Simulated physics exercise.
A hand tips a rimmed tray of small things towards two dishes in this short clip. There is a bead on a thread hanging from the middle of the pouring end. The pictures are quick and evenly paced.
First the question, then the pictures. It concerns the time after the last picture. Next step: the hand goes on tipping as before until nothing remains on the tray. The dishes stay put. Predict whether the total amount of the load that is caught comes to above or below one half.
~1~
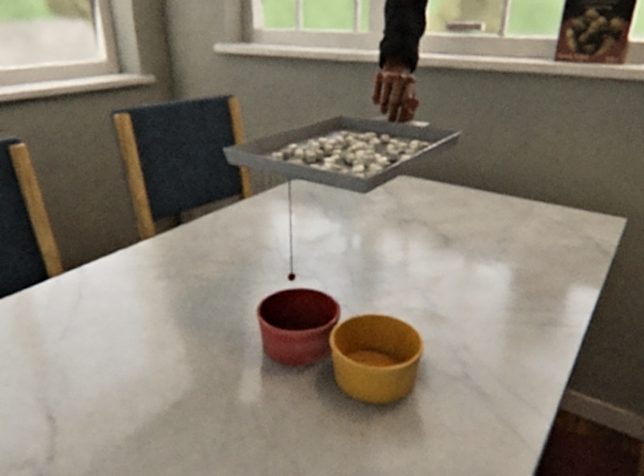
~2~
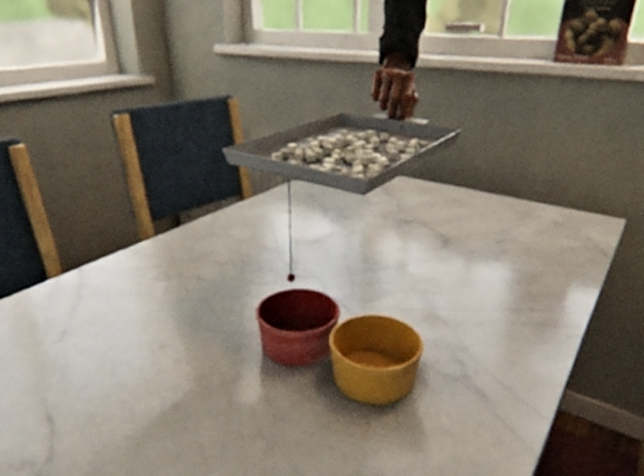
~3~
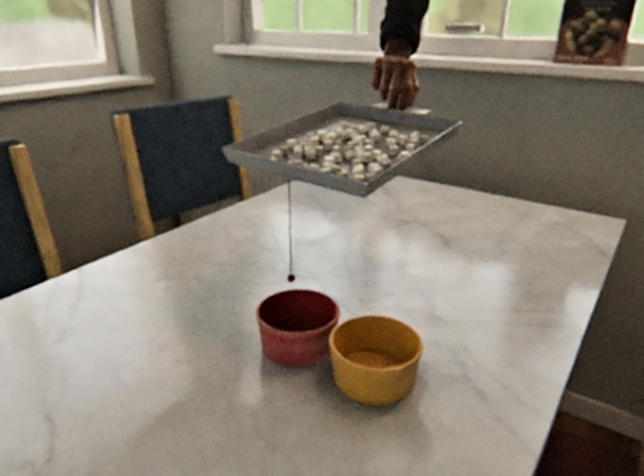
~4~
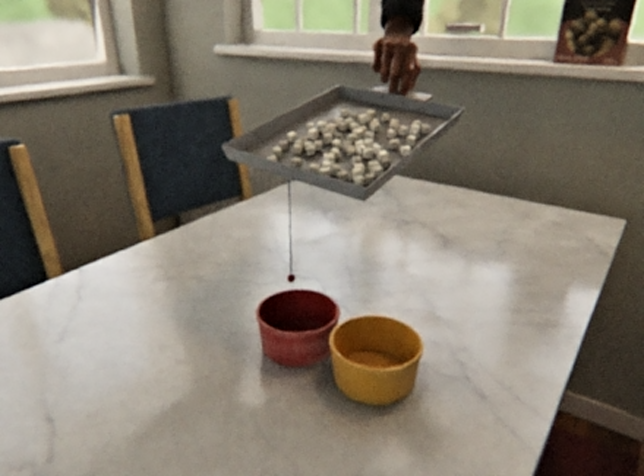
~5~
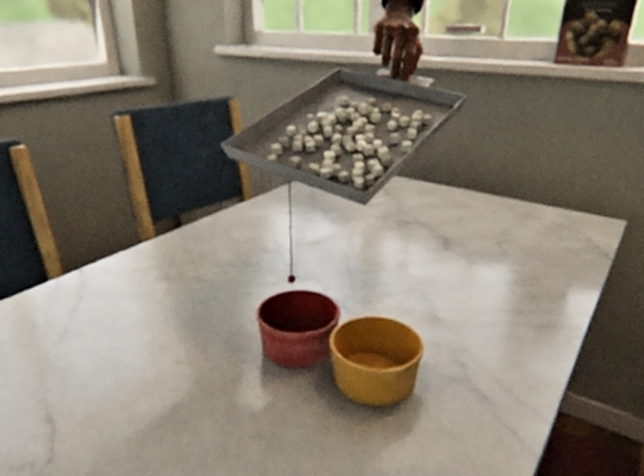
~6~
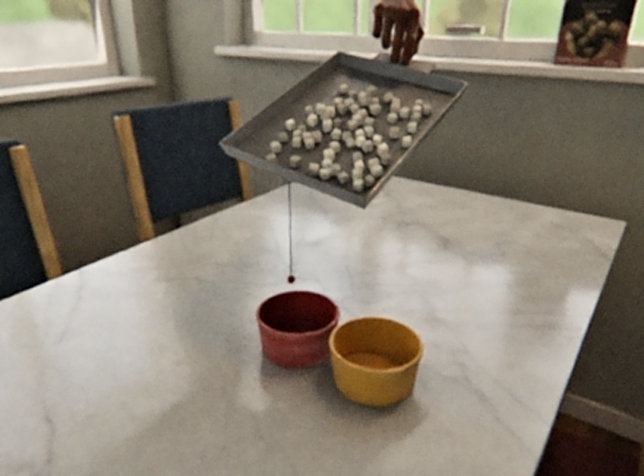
The total caught comes to above one half.
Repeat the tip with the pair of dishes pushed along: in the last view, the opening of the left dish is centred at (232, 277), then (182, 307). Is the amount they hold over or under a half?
The first time it's lower than half, the second time lower than half.
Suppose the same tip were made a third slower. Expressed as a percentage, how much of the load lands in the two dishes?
I'd expect close to 70 per cent.
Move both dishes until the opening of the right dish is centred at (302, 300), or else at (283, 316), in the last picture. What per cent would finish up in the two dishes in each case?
Trial 1: 20 percent; trial 2: 20 percent.
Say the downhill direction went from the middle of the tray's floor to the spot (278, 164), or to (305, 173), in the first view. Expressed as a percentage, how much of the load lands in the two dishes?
You'd see roughly 0 per cent the first time and 40 per cent the second.
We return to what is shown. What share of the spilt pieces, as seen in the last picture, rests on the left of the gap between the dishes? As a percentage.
It comes to 30 per cent or so.
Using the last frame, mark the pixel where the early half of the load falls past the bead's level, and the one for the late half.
It goes through near (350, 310) first, then near (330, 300).
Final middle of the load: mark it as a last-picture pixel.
(335, 352).
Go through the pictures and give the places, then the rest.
In the first picture, corners of the pouring end at (229, 149) and (366, 177), level; middle of the load at (347, 155), sugar cubes; left dish at (273, 342); right dish at (353, 378); bead on its thread at (292, 277).
In the second picture, corners of the pouring end at (228, 149) and (365, 178), level; middle of the load at (347, 154).
In the third picture, corners of the pouring end at (227, 147) and (365, 181), tipped barely, lowest at the right corner; middle of the load at (347, 151).
In the fourth picture, corners of the pouring end at (227, 145) and (365, 186), tipped a little, lowest at the right corner; middle of the load at (347, 145).
In the fifth picture, corners of the pouring end at (226, 143) and (365, 191), tipped clearly, lowest at the right corner; middle of the load at (347, 140).
In the sixth picture, corners of the pouring end at (225, 142) and (364, 195), tipped clearly, lowest at the right corner; middle of the load at (347, 136); left dish at (273, 345); right dish at (352, 381).
Soon after the last picture, tray tipped steeply; nearly all on the tray; a stray few in the air.
A little later, tray tipped past a quarter turn; about half on the tray; about a quarter in the right dish; a small part in the left dish; a small part outside both; a small part in the air.
Later still, tray tipped past a quarter turn; about a third in the right dish; about a third in the left dish; about a quarter outside both.
At rest, tray tipped past a quarter turn; about a third in the right dish; about a third in the left dish; about a quarter outside both.
